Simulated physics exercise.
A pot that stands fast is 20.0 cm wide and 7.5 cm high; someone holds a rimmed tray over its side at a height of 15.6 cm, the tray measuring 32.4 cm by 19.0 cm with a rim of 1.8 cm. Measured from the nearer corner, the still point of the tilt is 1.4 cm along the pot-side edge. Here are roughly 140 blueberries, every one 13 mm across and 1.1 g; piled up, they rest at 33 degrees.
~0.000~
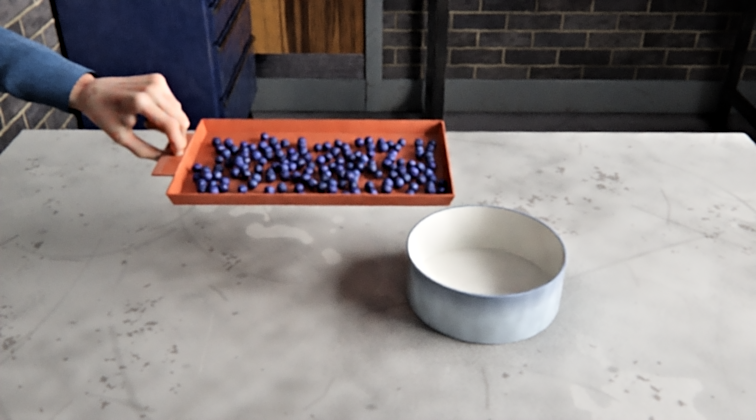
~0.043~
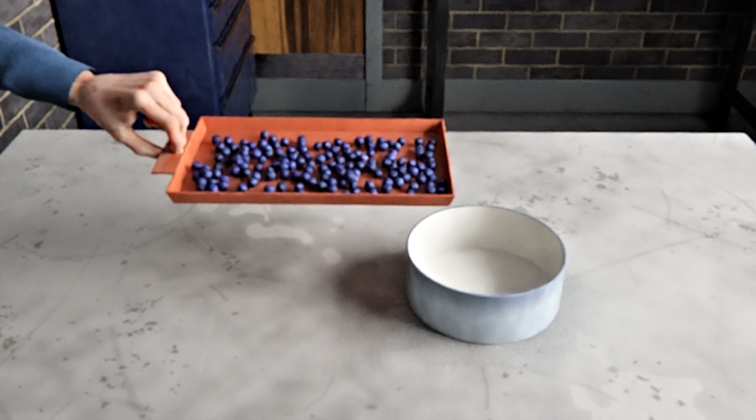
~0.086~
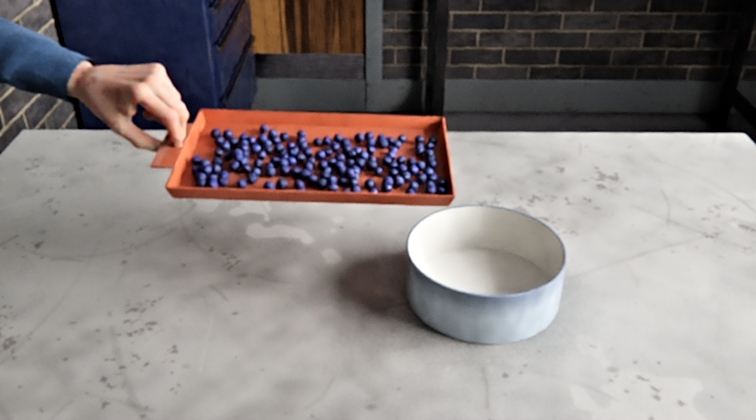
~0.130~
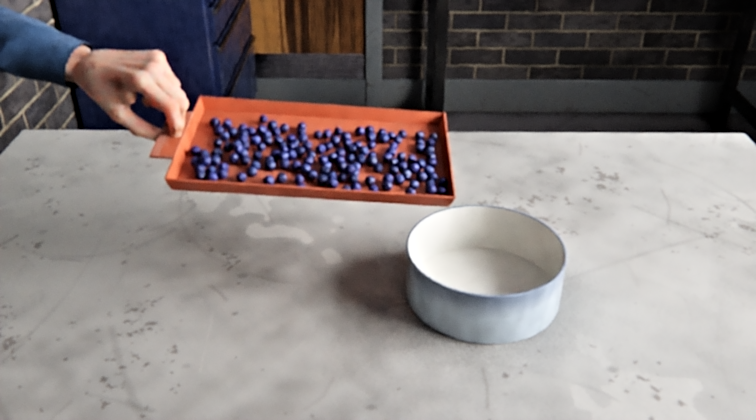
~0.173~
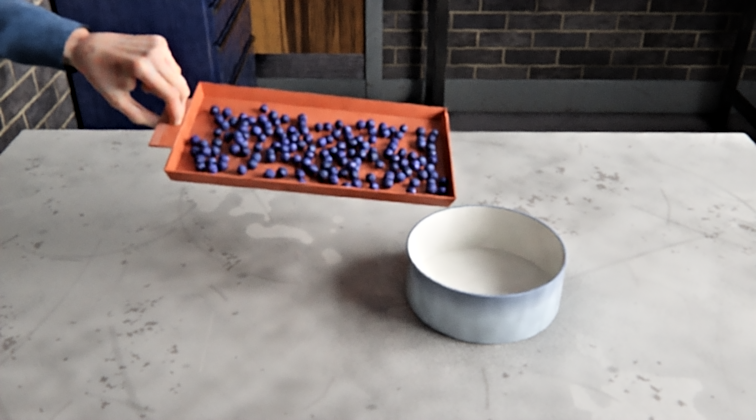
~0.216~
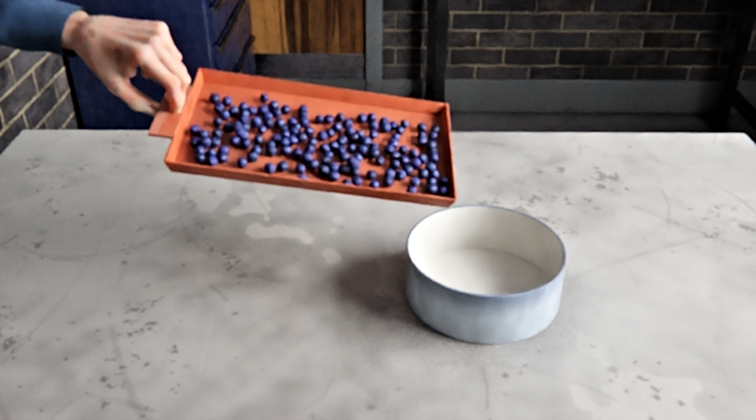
On a pale stone table, a hand raises the left end of an orange tray of blueberries.
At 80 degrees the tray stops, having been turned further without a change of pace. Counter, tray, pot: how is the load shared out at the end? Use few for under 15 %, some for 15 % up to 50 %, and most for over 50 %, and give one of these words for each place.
Counter: Some, left on the tray: Few, pot: Most.
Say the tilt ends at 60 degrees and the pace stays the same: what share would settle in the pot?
5 per cent.
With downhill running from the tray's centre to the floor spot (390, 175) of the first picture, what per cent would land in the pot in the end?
About 95 per cent.
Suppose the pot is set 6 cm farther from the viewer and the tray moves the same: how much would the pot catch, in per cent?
About 5 %.
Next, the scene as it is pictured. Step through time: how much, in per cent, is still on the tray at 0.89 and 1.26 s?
About 100, 60.
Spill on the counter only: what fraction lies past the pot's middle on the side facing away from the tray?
About 30 per cent.
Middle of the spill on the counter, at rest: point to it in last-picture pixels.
At about (460, 374).
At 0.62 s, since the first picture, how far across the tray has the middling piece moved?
Roughly 5 cm.
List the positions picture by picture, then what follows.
In the first frame, tray tilt 0 degrees, front corners at (172, 191) and (449, 193); middle of the pieces at (323, 170); pot at (486, 246).
In the second frame, tray tilt 1 degrees, front corners at (172, 190) and (449, 193); middle of the pieces at (323, 169).
In the third frame, tray tilt 2 degrees, front corners at (171, 185) and (450, 193); middle of the pieces at (323, 165).
In the fourth frame, tray tilt 6 degrees, front corners at (171, 176) and (450, 194), lowest corner right front; middle of the pieces at (323, 160).
In the fifth frame, tray tilt 9 degrees, front corners at (170, 167) and (451, 195), lowest corner right front; middle of the pieces at (324, 154).
In the sixth frame, tray tilt 13 degrees, front corners at (170, 159) and (452, 196), lowest corner right front; middle of the pieces at (325, 148); pot at (486, 246). Its pace works out near 80 degrees a second.
Then, at 0.62 s, tilt 45 degrees; the tray holds 100 %, the pot 0 %.
Then, at 0.89 s, tilt 67 degrees; the tray holds 100 %, the pot 0 %.
Then, at 1.26 s, tilt 80 degrees; the tray holds 60 %, the pot 10 %.
In the end, at 2.3 s, counter 30 %, tray 5 %, pot 65 %.
